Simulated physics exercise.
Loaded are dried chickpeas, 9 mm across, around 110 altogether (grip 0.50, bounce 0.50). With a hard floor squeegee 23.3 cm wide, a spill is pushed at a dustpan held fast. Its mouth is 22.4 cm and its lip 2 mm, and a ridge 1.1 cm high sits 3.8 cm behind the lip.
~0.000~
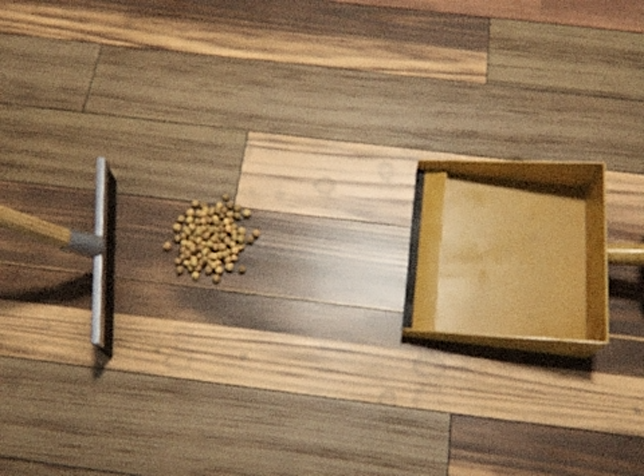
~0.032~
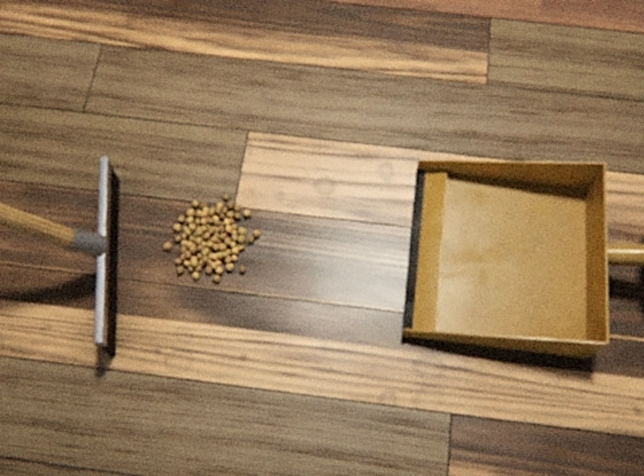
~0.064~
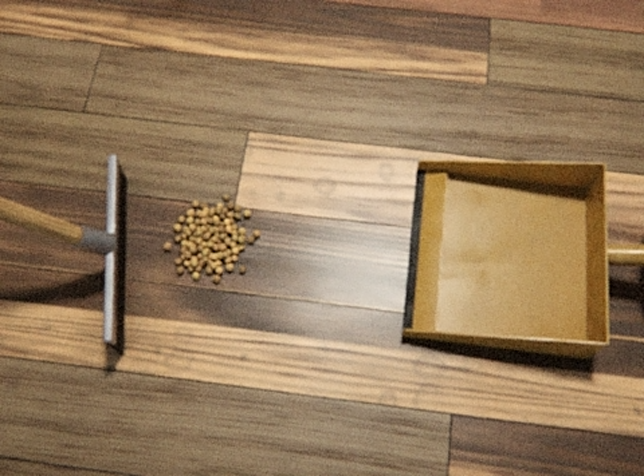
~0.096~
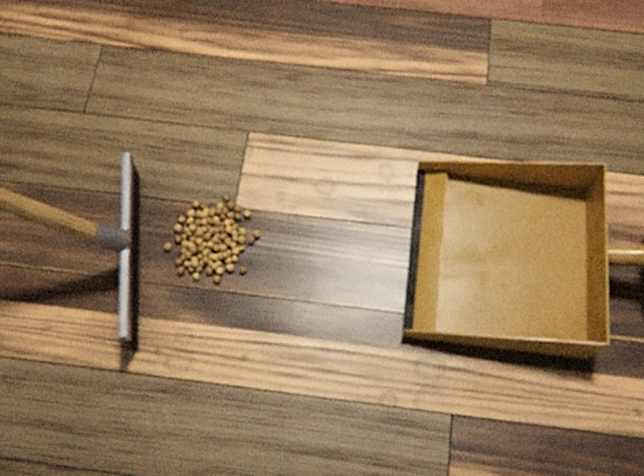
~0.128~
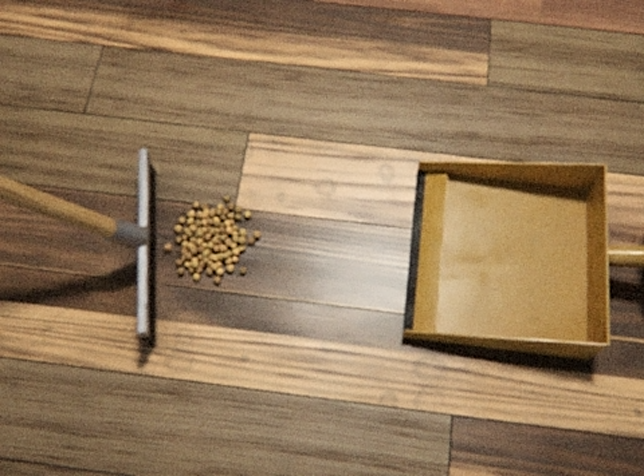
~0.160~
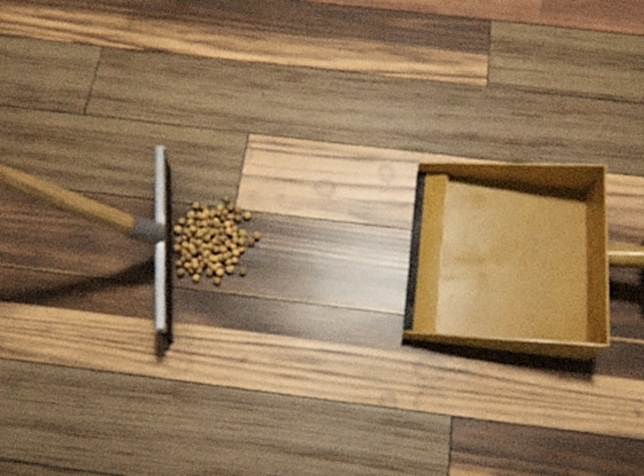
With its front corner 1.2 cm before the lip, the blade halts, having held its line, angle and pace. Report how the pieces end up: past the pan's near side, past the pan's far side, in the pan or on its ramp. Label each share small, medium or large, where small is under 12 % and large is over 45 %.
Past the pan's near side: Small. Past the pan's far side: Medium. In the pan or on its ramp: Medium.
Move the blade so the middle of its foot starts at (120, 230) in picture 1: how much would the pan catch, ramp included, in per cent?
The pan and its ramp would take some 25 per cent.
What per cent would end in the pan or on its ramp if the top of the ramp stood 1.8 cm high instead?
About 15 %.
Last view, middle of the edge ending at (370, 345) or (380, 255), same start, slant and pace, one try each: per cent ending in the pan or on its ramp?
About 5 and 20 per cent.
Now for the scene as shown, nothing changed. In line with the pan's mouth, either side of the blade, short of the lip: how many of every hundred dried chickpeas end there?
Roughly 60 per cent.
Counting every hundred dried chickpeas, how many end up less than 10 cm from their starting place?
Around 0 in a hundred.
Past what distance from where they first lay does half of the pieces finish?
Median: Approx. 26 cm.
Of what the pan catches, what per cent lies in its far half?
Something like 90 per cent of the catch.
Then, at 0.38 s, middle of the blade 17 cm from the lip; 0 % over the lip, far side 0 %, near side 0 %.
Then, at 0.53 s, middle of the blade 8 cm from the lip; 0 % over the lip, far side 5 %, near side 0 %.
After 0.80 s, middle of the blade 4 cm from the lip; 20 % over the lip, far side 20 %, near side 0 %.
At rest (1.2 s), near side 0 %, far side 20 %, pan 20 %, in front of the lip or behind the blade 60 %.
